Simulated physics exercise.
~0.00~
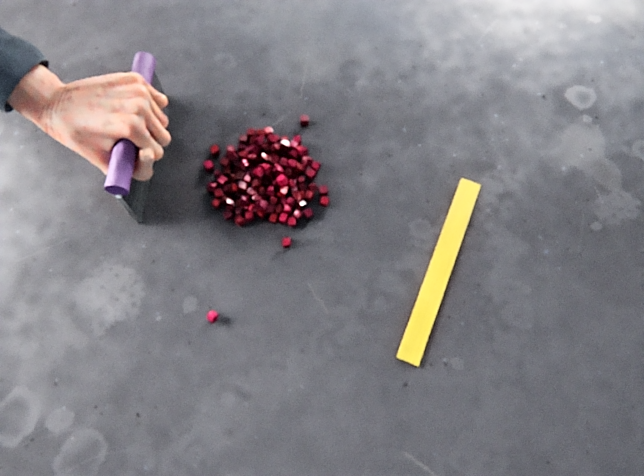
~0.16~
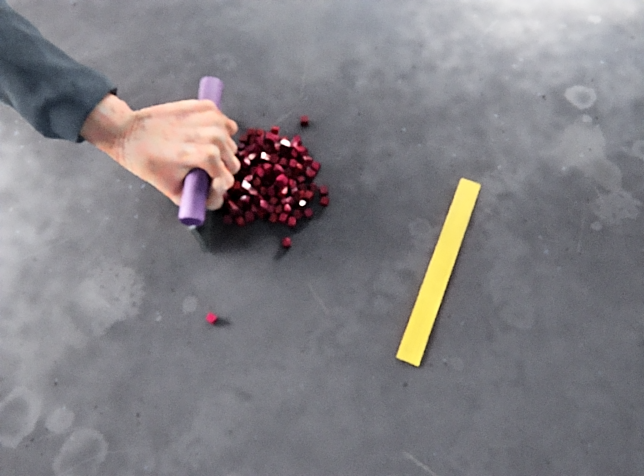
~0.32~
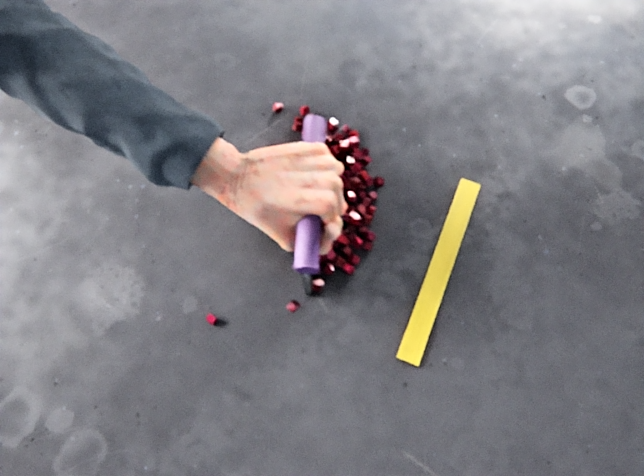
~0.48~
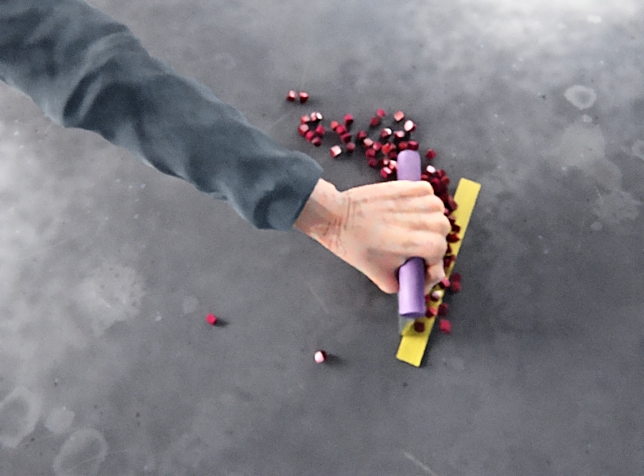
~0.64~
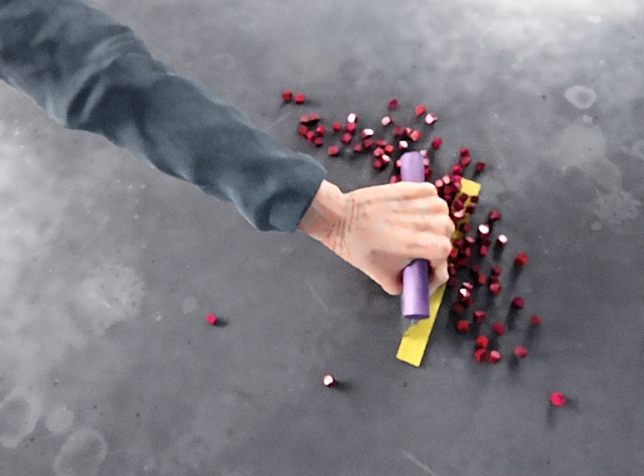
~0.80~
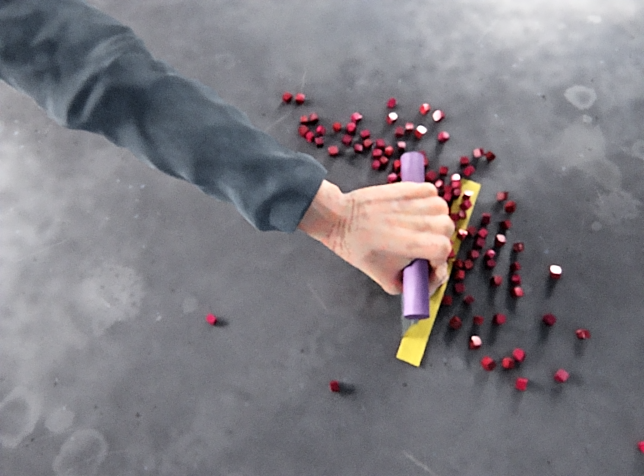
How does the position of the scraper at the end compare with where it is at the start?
At the start the scraper is at the upper left, to the left of the heap of red cubes. By the end it is farther right and somewhat lower, right up against the yellow strip.
At first, a hand in a dark sleeve holds a scraper with a purple handle to the left of a heap of small dark red cubes on a grey surface, with a yellow strip lying farther right. The hand moves the scraper right until it meets the heap. It then pushes the cubes toward the strip, and some trail off along the upper side. The scraper stops at the strip's near edge, while cubes scatter over and beyond it. In the end, the hand stays there, with cubes spread above, on and past the strip.
